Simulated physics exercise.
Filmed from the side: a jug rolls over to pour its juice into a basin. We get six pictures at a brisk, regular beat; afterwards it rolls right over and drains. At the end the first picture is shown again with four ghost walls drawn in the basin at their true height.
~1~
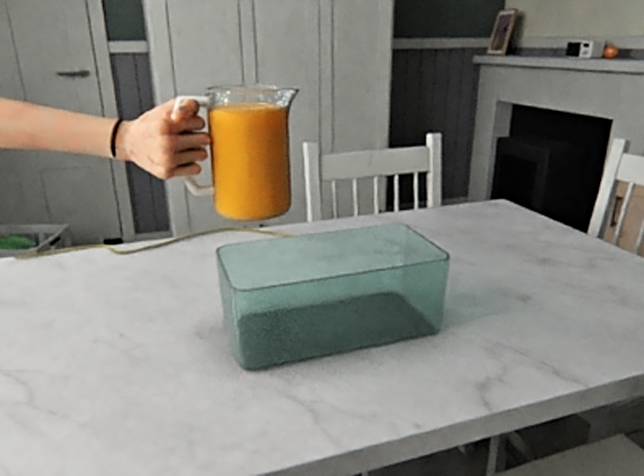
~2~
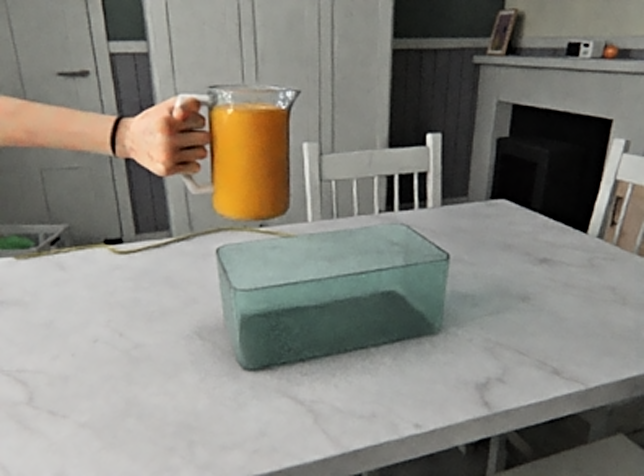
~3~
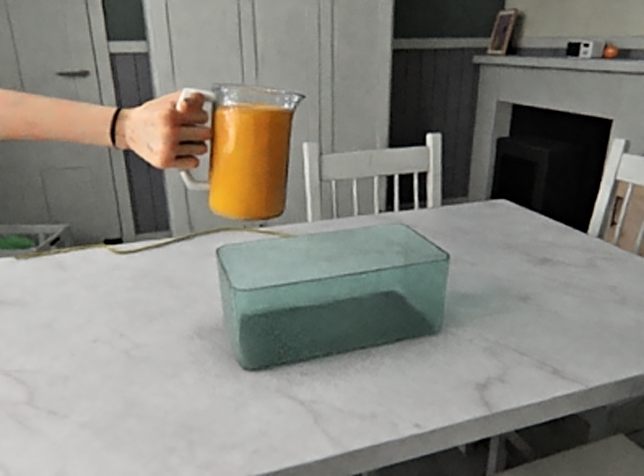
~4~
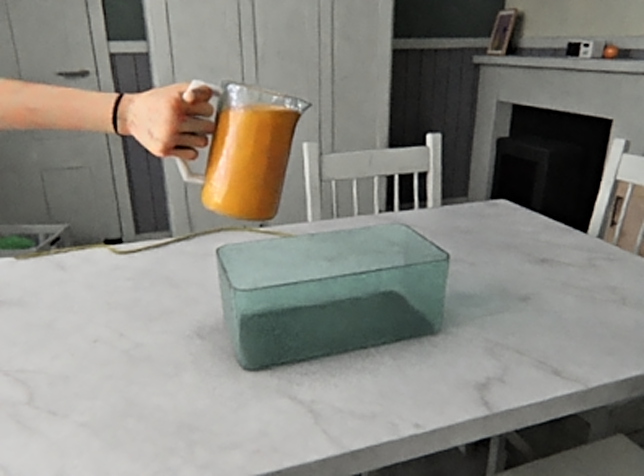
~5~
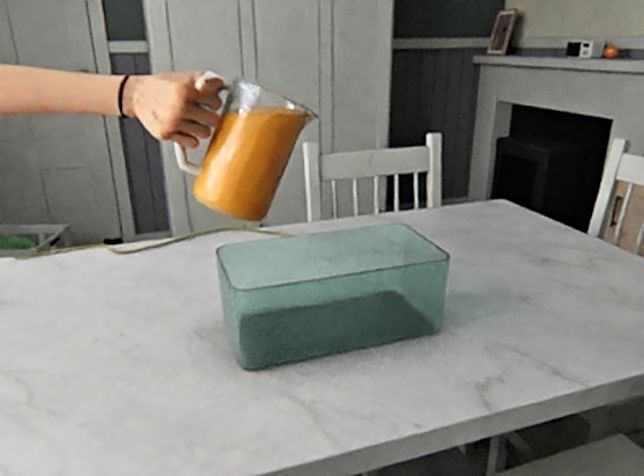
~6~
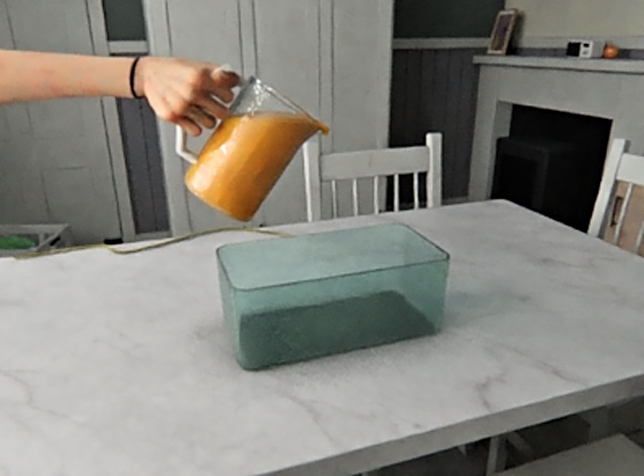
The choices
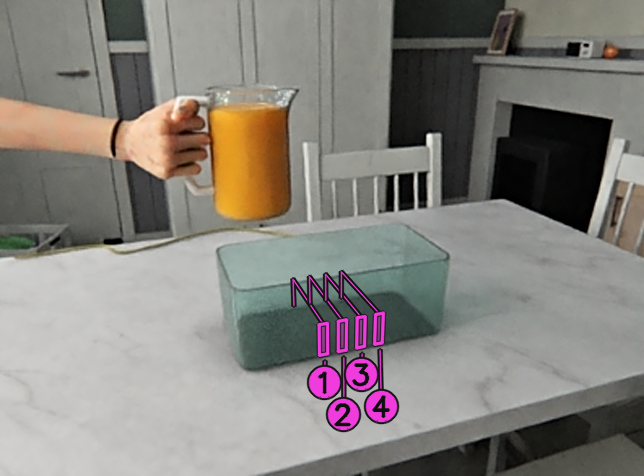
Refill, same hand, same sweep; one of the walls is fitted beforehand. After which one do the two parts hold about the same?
Slot 4 does it best.
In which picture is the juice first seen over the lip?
Picture 6.
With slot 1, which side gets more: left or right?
The right side.
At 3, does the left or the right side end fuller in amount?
The right one.
On the marked copy, 1 at (325, 361); 2 at (343, 357); 3 at (362, 353); 4 at (380, 349).
With 1, about 6 % ends left of the wall and 93 % right of it.
With 2, about 6 % ends left of the wall and 93 % right of it.
With 3, about 17 % ends left of the wall and 82 % right of it.
With 4, about 47 % ends left of the wall and 51 % right of it.
